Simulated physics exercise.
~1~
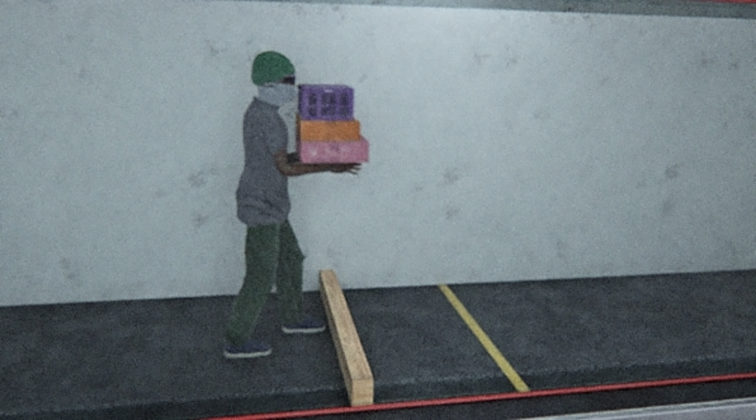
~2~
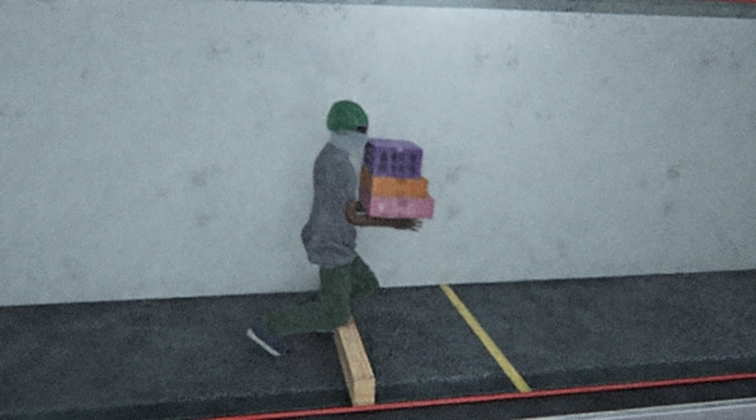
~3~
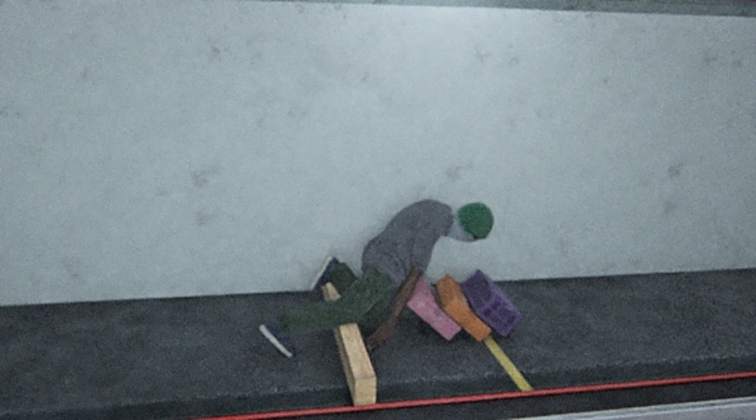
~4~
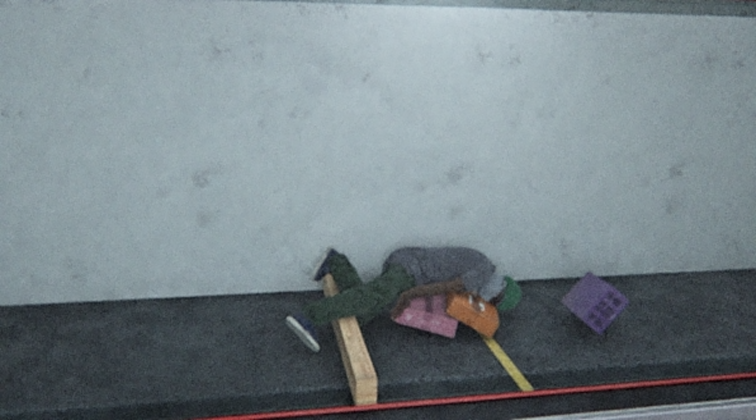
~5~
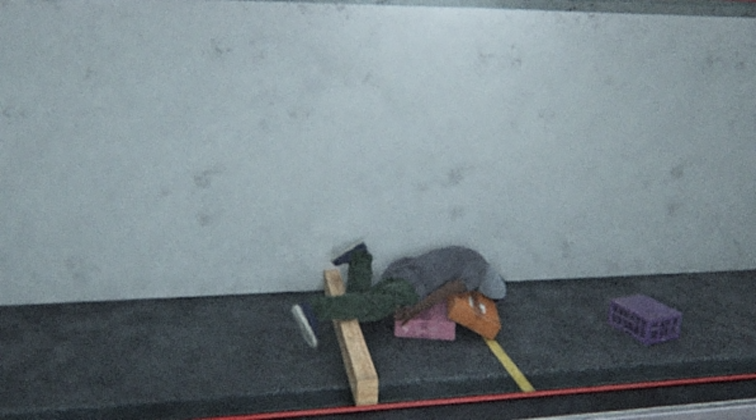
At the start, a person in a green cap, gray shirt and green trousers stands behind a wooden rail on a dark floor, holding a stack of purple, orange and pink boxes on both forearms. The person pitches to the right, knees bending and legs trailing at the rail, with the stack still in front. The body folds over the rail, and the boxes tip and drop toward the yellow line. The purple crate tumbles away to the right, past the line. Finally, the person lies slumped face down over the pink and orange boxes, the pink one short of the line.
